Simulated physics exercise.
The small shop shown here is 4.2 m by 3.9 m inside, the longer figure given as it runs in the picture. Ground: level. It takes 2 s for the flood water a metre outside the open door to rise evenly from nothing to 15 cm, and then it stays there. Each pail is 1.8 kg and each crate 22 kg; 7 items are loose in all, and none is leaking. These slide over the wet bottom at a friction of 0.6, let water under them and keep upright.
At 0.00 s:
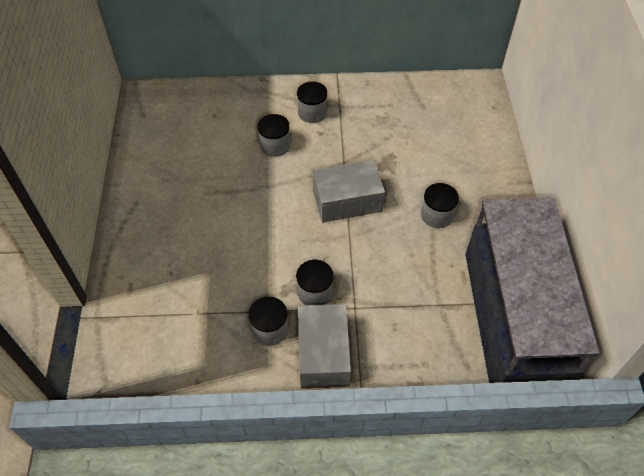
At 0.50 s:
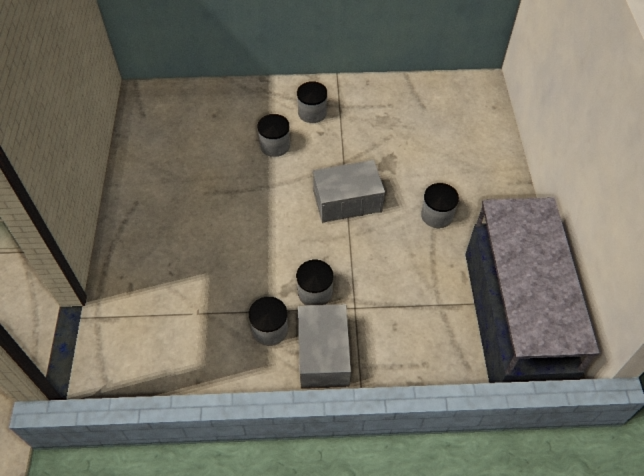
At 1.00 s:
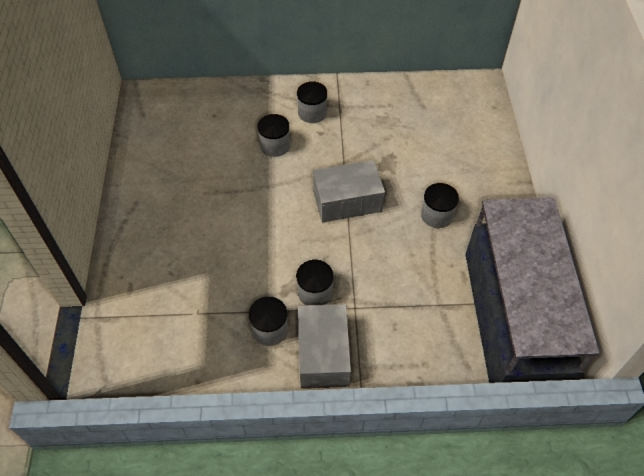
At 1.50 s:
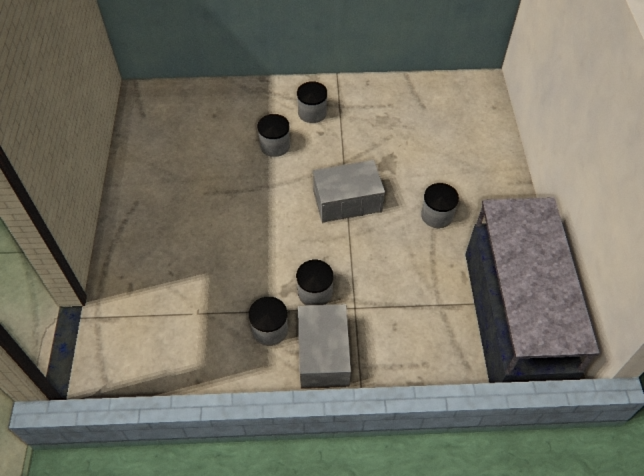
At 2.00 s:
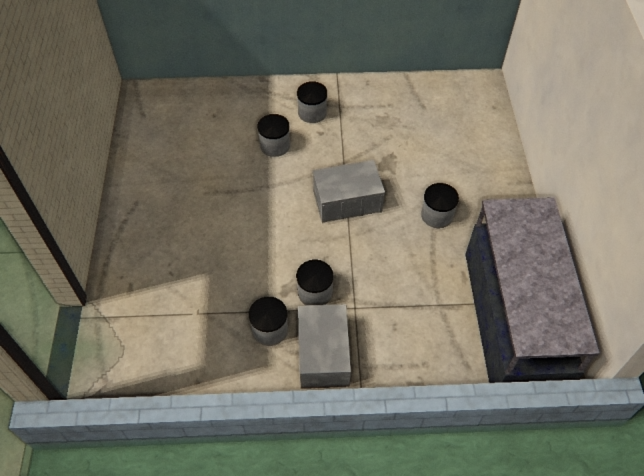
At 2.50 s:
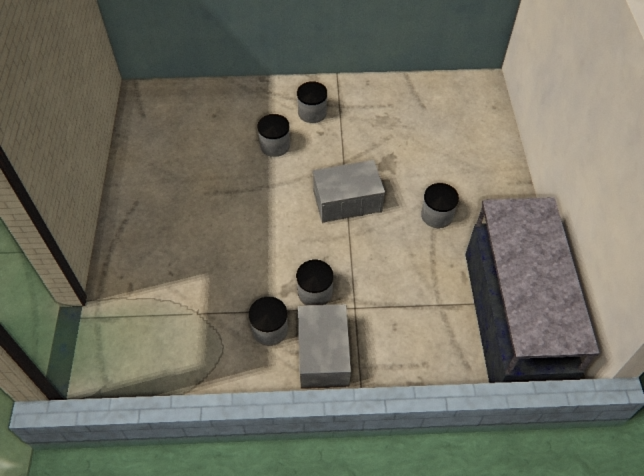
Green water spreads outside the shop, then slips through the left opening across the floor.
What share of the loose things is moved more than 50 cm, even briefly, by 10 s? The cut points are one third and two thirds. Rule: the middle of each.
It falls at two thirds or higher.
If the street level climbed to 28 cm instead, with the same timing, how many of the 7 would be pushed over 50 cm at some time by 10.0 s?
Count under that change: 7.
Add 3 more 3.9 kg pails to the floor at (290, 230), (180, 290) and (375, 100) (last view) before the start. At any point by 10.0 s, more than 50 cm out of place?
Taking them in order, the first is beyond that distance, the second is beyond that distance and the third is within that distance.
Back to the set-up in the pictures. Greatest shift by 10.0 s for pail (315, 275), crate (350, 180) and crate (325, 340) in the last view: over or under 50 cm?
Same order as the question: Greater, smaller, smaller.
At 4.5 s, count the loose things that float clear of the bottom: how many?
It comes to 1.
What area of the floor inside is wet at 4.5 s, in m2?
Roughly 6.5 m2 of it is wet.
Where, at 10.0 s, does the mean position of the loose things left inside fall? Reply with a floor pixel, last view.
About (366, 174).
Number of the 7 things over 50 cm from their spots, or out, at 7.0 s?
3 of them.
After 3.5 s 0 of 7 are over 50 cm from their spots; 1 afloat.
After 4.5 s 2 of 7 are over 50 cm from their spots; 1 afloat.
After 7.0 s 3 of 7 are over 50 cm from their spots; 1 afloat.
After 10.0 s 5 of 7 are over 50 cm from their spots, and 5 have been at some point; 5 afloat.
